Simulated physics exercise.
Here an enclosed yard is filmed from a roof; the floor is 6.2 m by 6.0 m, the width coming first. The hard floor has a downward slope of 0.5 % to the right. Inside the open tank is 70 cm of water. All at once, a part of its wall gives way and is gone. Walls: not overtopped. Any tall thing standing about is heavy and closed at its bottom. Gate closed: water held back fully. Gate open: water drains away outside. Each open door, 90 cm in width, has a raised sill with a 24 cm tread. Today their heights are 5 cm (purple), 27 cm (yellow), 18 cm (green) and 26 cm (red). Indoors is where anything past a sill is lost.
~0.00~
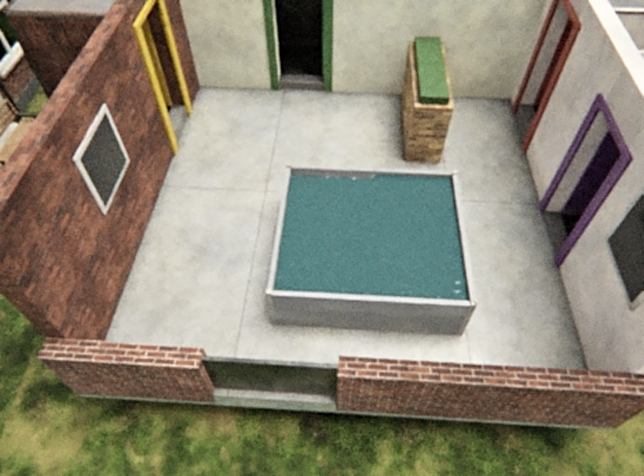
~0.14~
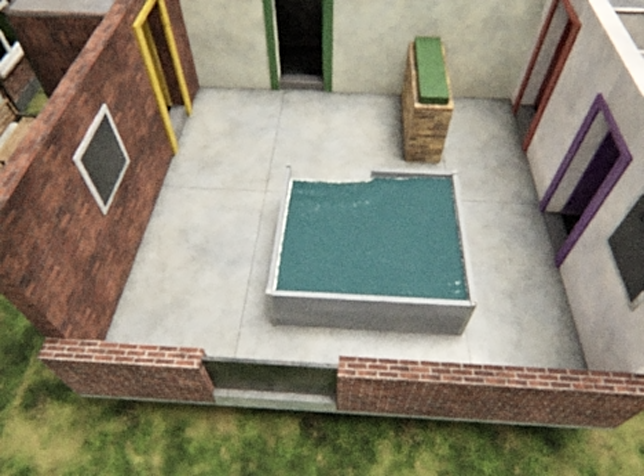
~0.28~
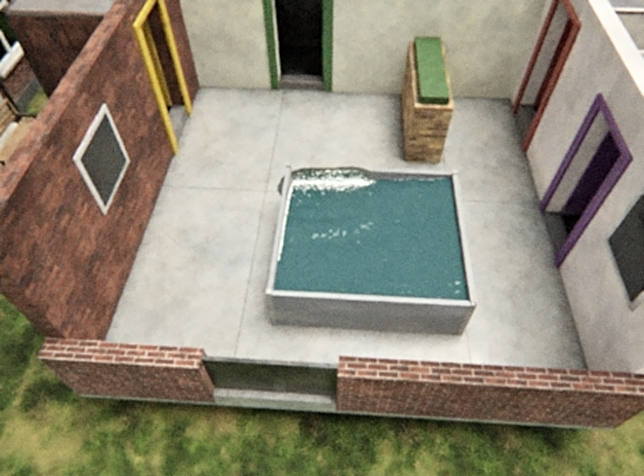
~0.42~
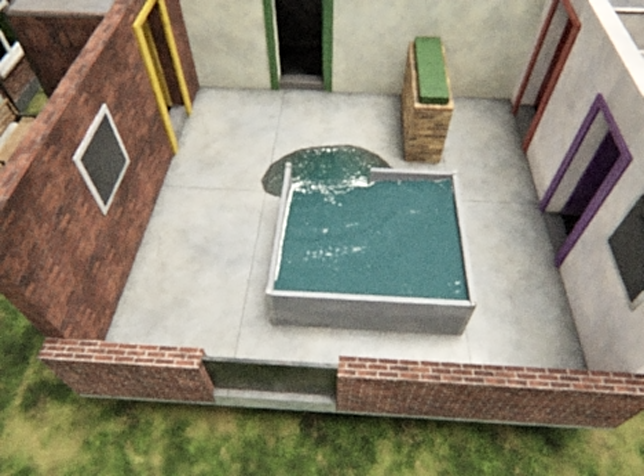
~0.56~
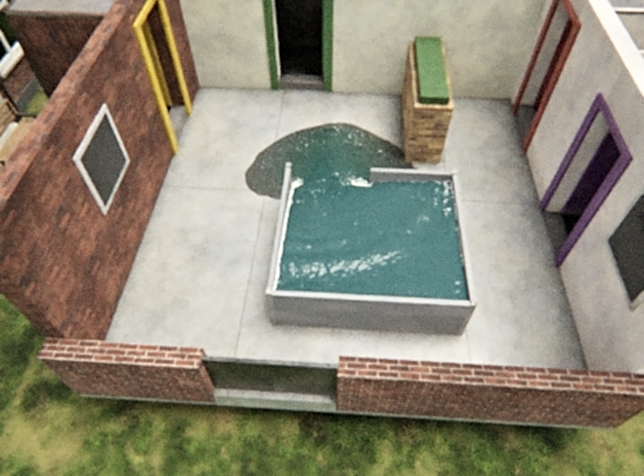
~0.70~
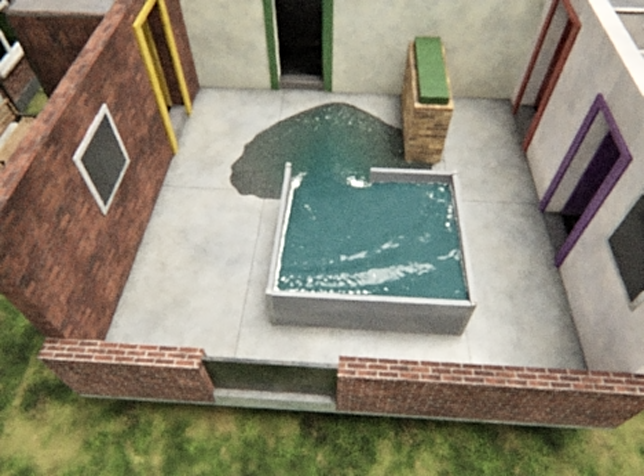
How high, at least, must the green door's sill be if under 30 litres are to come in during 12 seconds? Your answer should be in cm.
I would say about 27 cm.
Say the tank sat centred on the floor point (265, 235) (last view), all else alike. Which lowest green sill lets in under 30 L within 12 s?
Some 26 cm.
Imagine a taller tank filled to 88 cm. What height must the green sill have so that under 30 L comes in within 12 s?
Roughly 35 centimetres.
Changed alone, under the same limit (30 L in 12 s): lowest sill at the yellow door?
I'd raise yellow to close to 16 cm.
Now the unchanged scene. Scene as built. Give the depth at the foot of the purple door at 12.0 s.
Some 10.0 centimetres.
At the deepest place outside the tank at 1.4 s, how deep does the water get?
I'd estimate roughly 42 cm.
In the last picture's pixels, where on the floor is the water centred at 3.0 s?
Roughly (332, 181).
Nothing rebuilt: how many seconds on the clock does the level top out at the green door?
Some 2.2 s, more or less.
After 1.4 s water covers 30 % of the floor, deepest (42 cm) near (314, 199); 31 cm at the green door, 12 litres in over its 18 cm sill.
After 3.0 s water covers 40 % of the floor, deepest (36 cm) near (244, 89); 29 cm at the green door, 114 litres in over its 18 cm sill.
After 12.0 s water covers 100 % of the floor, deepest (16 cm) near (577, 399); 11 cm at the green door, 169 litres in over its 18 cm sill.
At the green door as built, the water arrived by 0.9 s and peaked near 34 cm at 2.2 s.
Run again over the same 12 s with other heights there, 69 litres in over 23 cm, 5 litres over 31.5 cm. The limit of 30 litres is kept from about 27 cm up.
